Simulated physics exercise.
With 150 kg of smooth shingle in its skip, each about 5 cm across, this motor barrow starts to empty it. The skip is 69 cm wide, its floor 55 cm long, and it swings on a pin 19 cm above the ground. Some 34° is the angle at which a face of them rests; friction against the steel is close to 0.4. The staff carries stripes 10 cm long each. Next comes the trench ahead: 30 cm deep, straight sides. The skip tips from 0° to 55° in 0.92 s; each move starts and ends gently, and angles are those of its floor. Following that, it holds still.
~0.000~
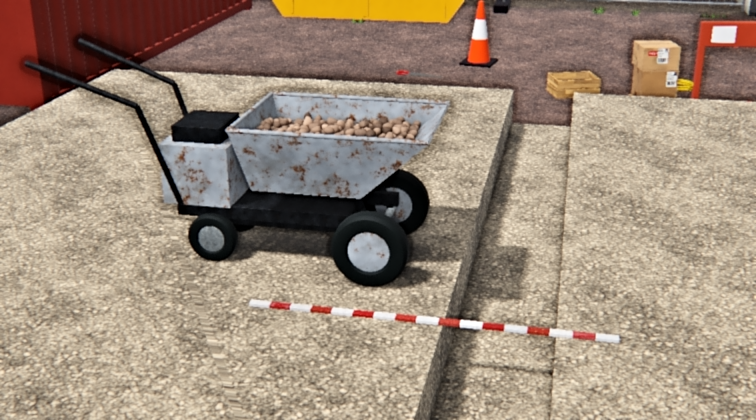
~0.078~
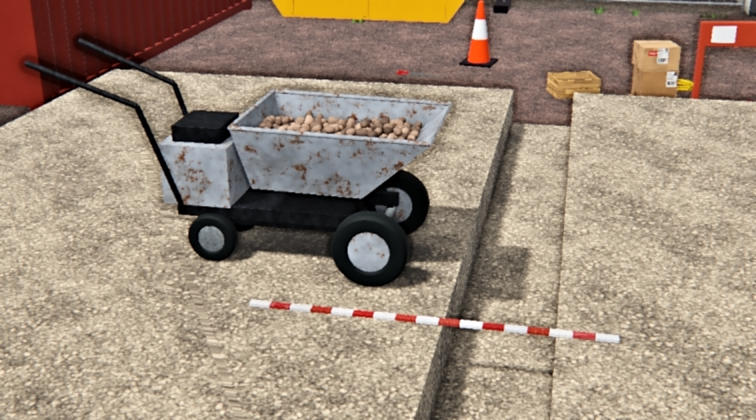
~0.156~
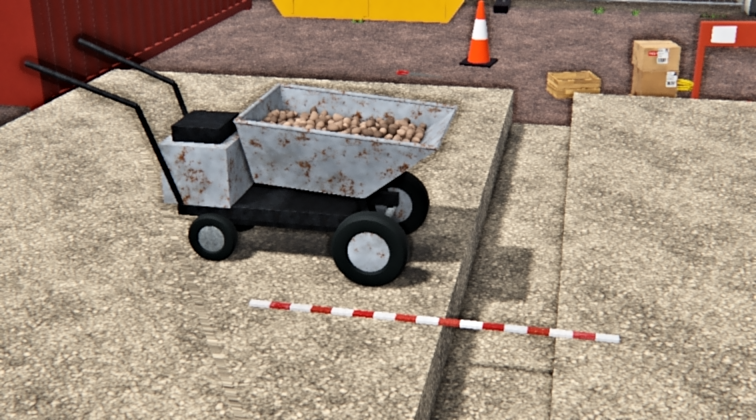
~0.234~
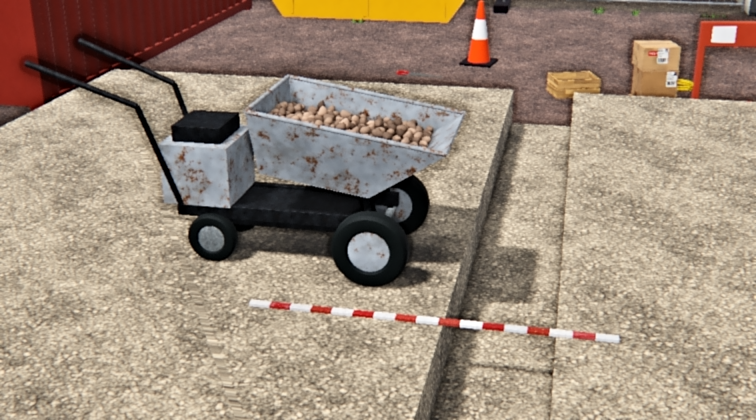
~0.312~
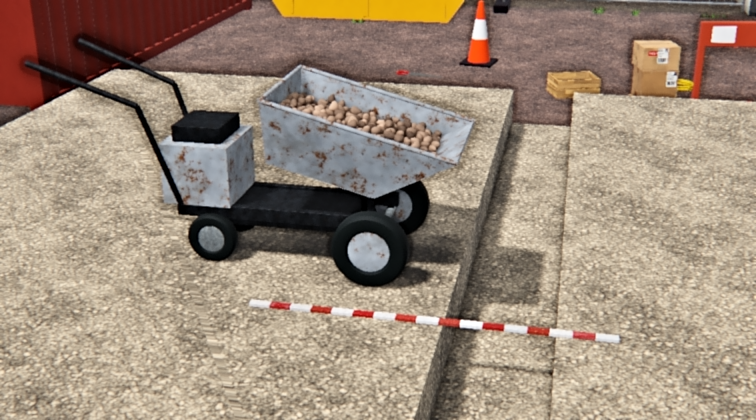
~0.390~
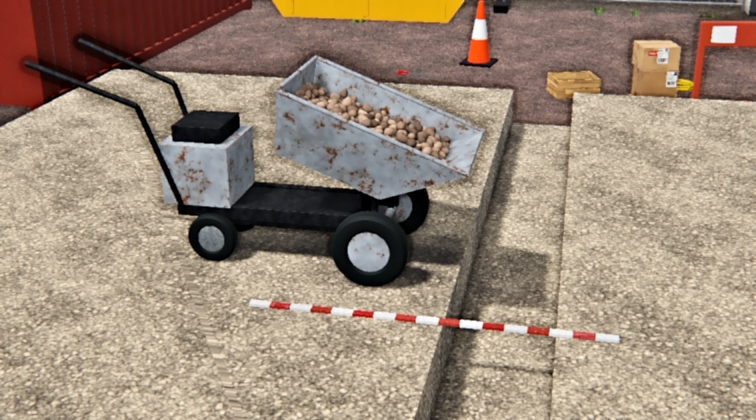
In this clip, a small motor barrow with a rusty grey skip full of rounded brown stones stands on a concrete slab behind a red-and-white striped staff, and the skip gradually tilts, its left end rising while the barrow stays put.
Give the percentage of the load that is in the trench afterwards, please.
Near 73 per cent of the load.
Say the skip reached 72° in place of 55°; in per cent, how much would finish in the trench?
It would be near 80 per cent.
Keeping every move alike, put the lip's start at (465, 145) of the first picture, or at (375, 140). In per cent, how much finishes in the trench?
The first gives about 40 percent and the second about 100 percent.
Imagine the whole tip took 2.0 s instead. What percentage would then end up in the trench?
Then about 85 per cent.
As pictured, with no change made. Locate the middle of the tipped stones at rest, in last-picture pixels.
Resting centre: About (539, 306).
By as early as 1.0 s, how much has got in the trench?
Close to 10 per cent has got there by then.
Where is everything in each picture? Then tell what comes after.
The skip is at 0°, its lip at (428, 143); the top of the load is at (367, 126), in the first picture.
Lip at (431, 145), floor tilted 1°, highest stones at (333, 125); the stones move at 0.2 m/s on average, in the second picture.
The skip is at 4°, its lip at (437, 148); the top of the load is at (304, 119); the stones move at 0.5 m/s on average, in the third picture.
The skip is at 9°, its lip at (446, 155); the top of the load is at (294, 112); the stones move at 0.6 m/s on average, in the fourth picture.
The skip is at 15°, its lip at (457, 164); the top of the load is at (300, 102); the stones move at 0.7 m/s on average, in the fifth picture.
The skip is at 21°, its lip at (468, 175); the top of the load is at (309, 92); the stones move at 0.8 m/s on average, in the sixth picture.
After 0.7 s the floor is at 46°; 100 % in the skip; the foremost stones are at (477, 192).
After 1.0 s the floor is at 55°; 90 % in the skip, 10 % in the trench; the foremost stones are at (549, 252).
After 1.4 s the floor is at 55°; 48 % in the skip, 30 % in the trench, 22 % past the trench; the foremost stones are at (648, 294).
After 3.3 s the floor is at 55°; 0 % in the skip, 73 % in the trench, 27 % past the trench; the foremost stones are at (749, 291).
